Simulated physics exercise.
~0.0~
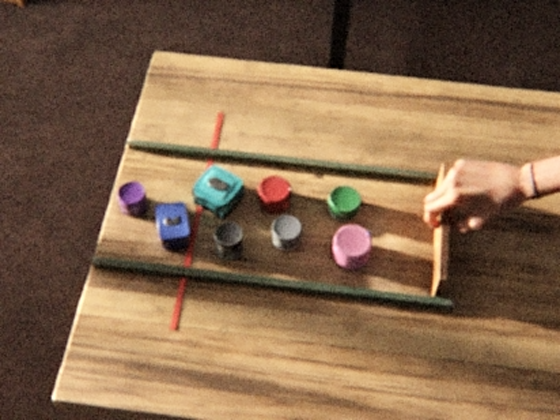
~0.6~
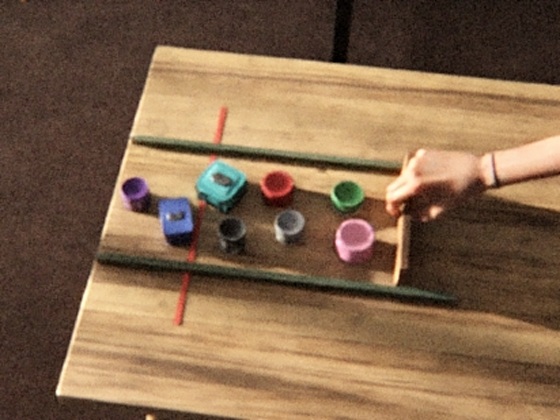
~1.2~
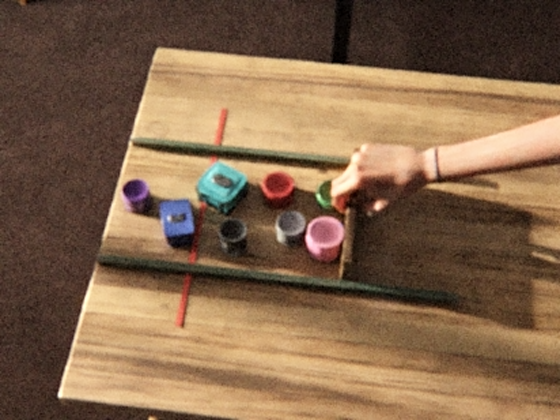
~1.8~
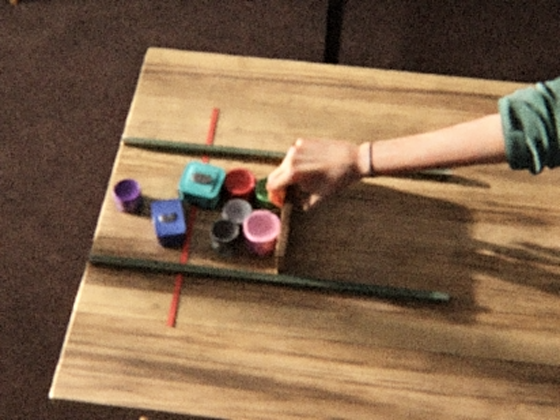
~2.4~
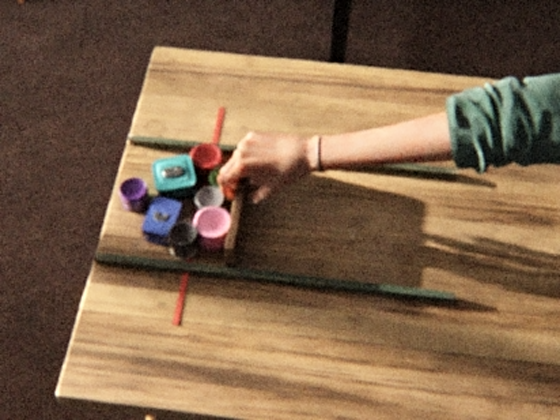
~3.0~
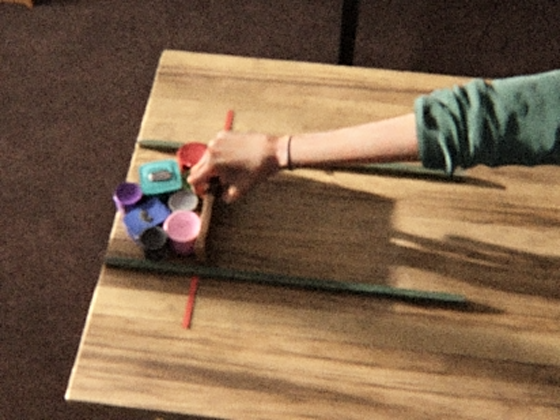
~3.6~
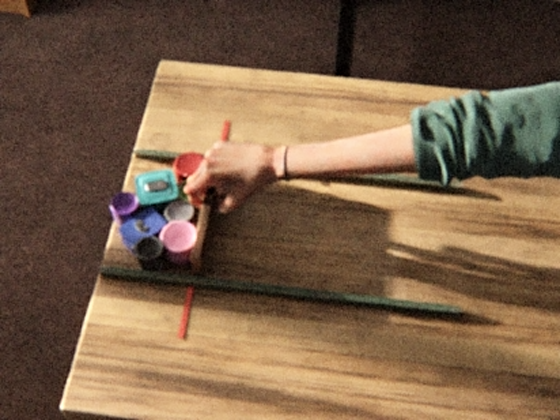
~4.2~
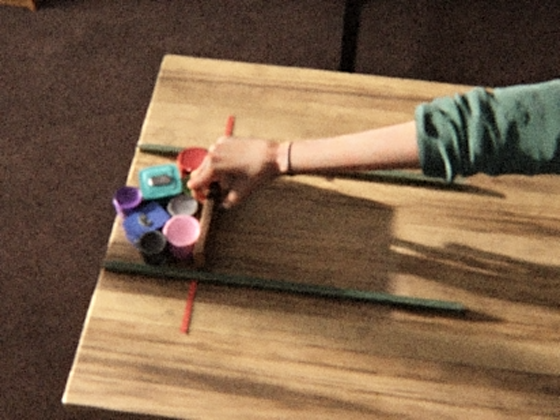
At first, a hand holds an upright board at the right of a channel between two dark green strips on a wooden table, with small colourful pots and cases scattered to its left. The hand slides the board left, and it reaches the pink lid and green pot and carries them along. The grey pot and red lid join them, then the turquoise case shifts too. The blue case moves as the pieces bunch together past the red tape. Finally the board stops around the tape, and the crowded cluster rests near the table's left end, with nothing fallen off.
